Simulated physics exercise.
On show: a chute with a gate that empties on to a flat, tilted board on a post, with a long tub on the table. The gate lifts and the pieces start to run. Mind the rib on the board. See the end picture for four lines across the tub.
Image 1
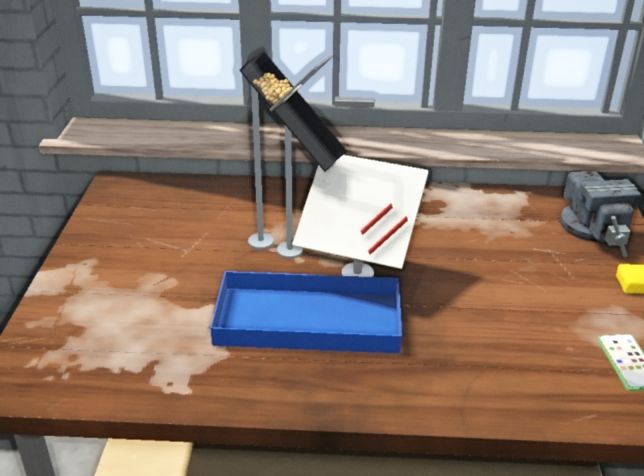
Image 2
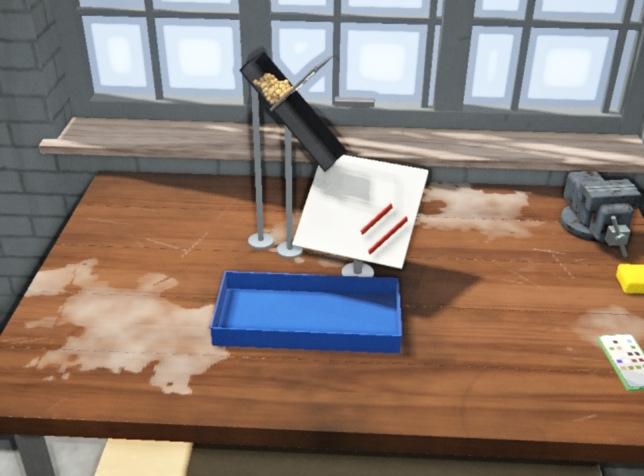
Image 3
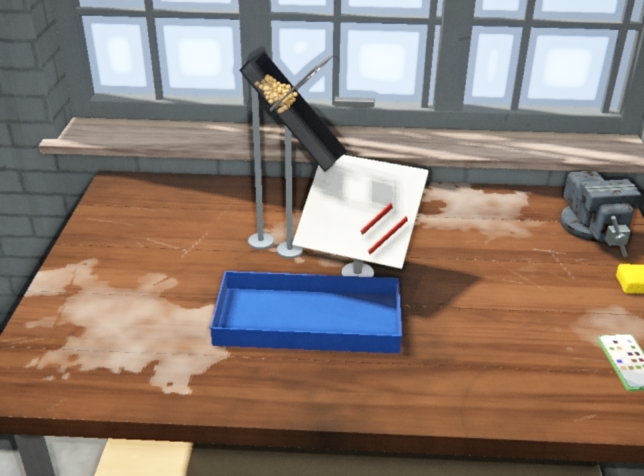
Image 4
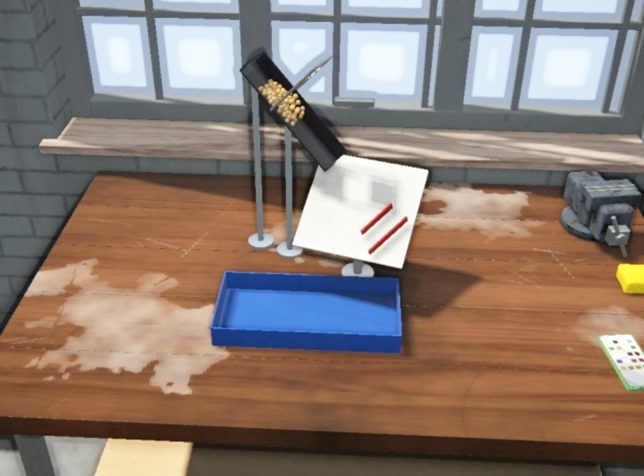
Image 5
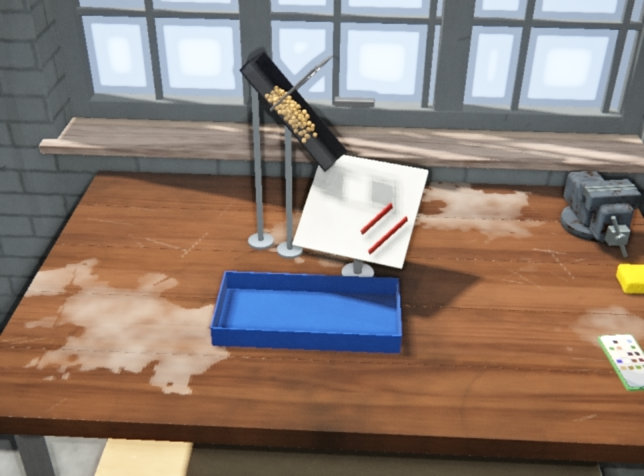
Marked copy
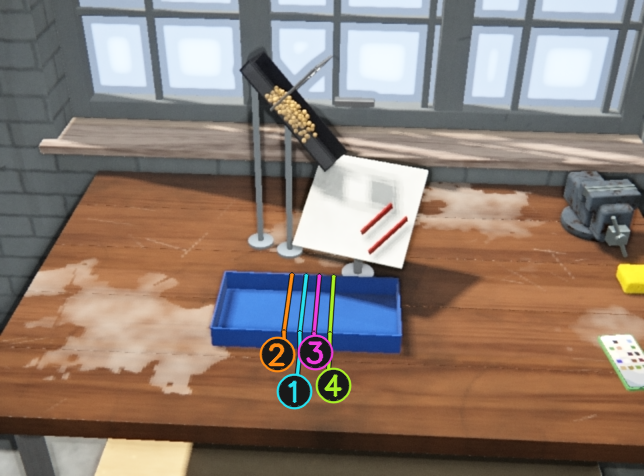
At the start, a clump of dried chickpeas sits near the top of a black, sloping chute above a tilted white board with two red ribs, an empty blue tub in front. The chickpeas then slide down to the right, spreading out along the chute, while everything else stays still.
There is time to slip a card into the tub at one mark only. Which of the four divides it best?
Best: 4.
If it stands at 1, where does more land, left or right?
More lands on the right.
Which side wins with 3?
The right side.
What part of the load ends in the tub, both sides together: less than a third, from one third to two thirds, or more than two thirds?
About that: More than two thirds.
On the marked copy, line 1 crosses the front rim at (299, 331); line 2 crosses the front rim at (284, 331); line 3 crosses the front rim at (314, 332); line 4 crosses the front rim at (330, 333).
If 1 is chosen, of what is caught, a stray few on the left of the divider, nearly all on the right.
If 2 is chosen, of what is caught, none on the left of the divider, all on the right.
If 3 is chosen, of what is caught, a small part on the left of the divider, nearly all on the right.
If 4 is chosen, of what is caught, about half on the left of the divider, about half on the right.
